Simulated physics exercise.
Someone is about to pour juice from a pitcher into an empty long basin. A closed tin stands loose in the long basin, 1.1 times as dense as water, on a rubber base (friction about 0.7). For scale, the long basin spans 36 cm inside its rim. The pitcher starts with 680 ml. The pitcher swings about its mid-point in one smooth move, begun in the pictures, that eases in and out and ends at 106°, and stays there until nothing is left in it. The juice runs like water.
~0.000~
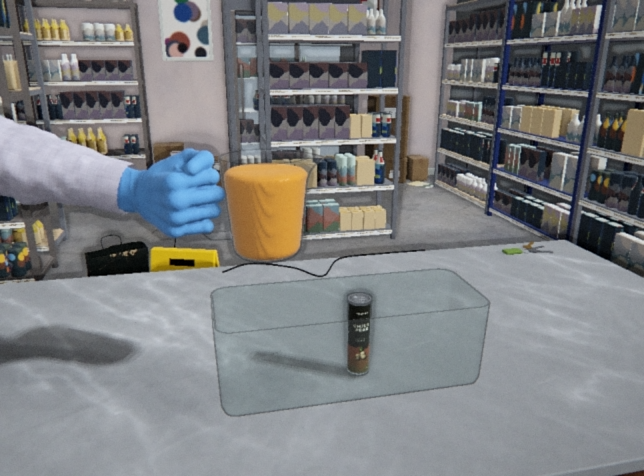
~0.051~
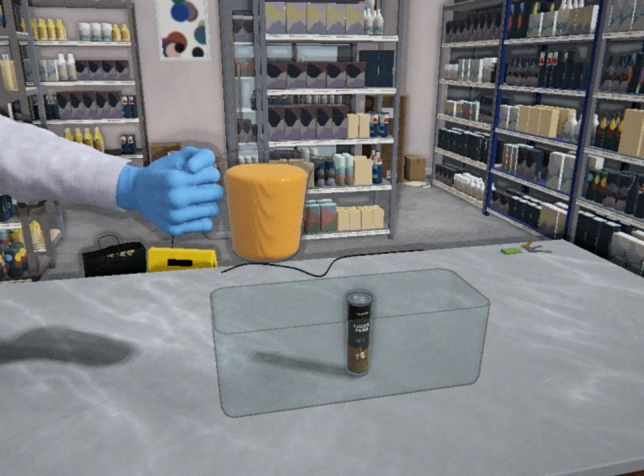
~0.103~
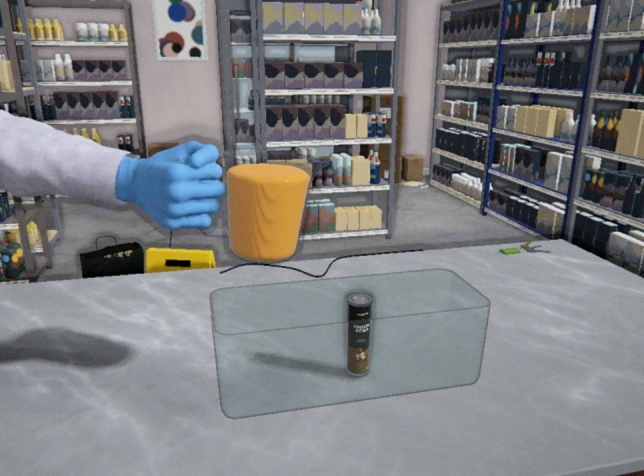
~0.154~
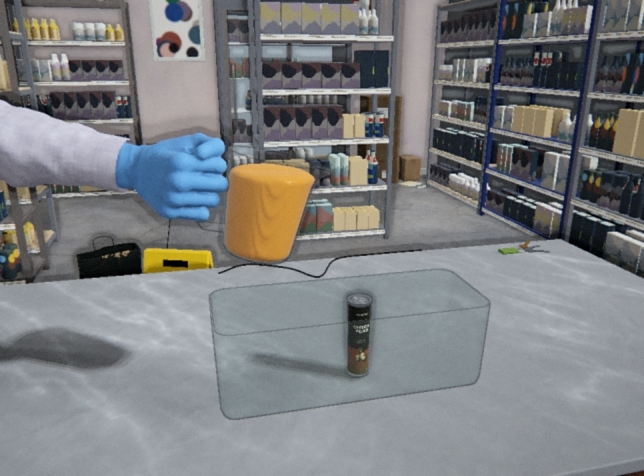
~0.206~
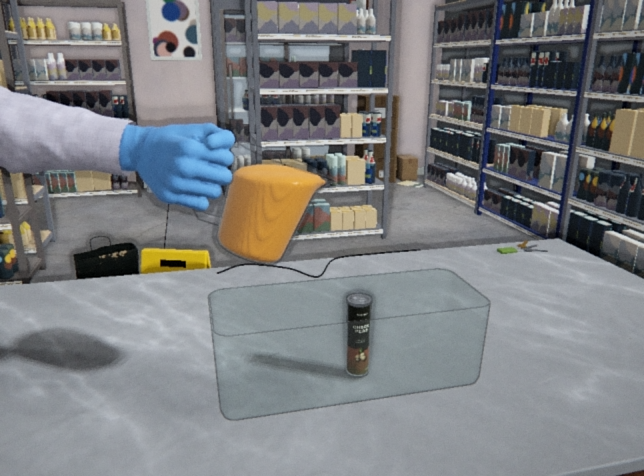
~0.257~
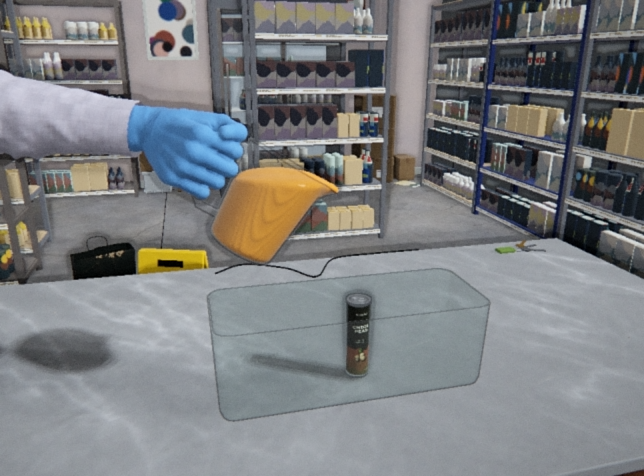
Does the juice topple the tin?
It falls.
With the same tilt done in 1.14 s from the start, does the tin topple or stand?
The tin goes over.
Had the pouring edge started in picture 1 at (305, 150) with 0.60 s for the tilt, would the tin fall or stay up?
Then it falls.
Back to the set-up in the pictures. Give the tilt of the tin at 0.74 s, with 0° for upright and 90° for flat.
About 5°.
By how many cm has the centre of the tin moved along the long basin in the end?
Some 8.0 cm.
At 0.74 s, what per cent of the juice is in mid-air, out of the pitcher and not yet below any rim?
Near 12 in a hundred.
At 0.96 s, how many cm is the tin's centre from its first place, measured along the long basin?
Some 8 cm.
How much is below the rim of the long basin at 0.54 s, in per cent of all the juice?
Some 22 per cent.
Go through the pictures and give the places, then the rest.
In the first frame, tilt 0°; pouring edge (324, 156); surface from (223, 173) to (307, 169); the long basin's rim runs from (213, 311) to (470, 287); the tin's top is at (360, 302).
In the second frame, tilt 1°; pouring edge (325, 157); surface from (224, 172) to (306, 169).
In the third frame, tilt 6°; pouring edge (329, 162); surface from (226, 171) to (309, 171).
In the fourth frame, tilt 13°; pouring edge (333, 169); surface from (230, 171) to (314, 174).
In the fifth frame, tilt 22°; pouring edge (336, 180); surface from (233, 176) to (321, 175).
In the sixth frame, tilt 32°; pouring edge (338, 193); surface from (225, 193) to (330, 183); 1 per cent is over the edge.
By 0.54 s the tilt is 94° and 54 per cent is still to pour; the tin stands where it began.
By 0.74 s the tilt is 106° and 11 per cent is still to pour; the tin leans 5°.
By 0.96 s the tilt is 106° and 1 per cent is still to pour; the tin lies on its side.
By 1.19 s the tilt is 106° and 0 per cent is still to pour; the tin lies on its side.
At rest the tin lies on its side.
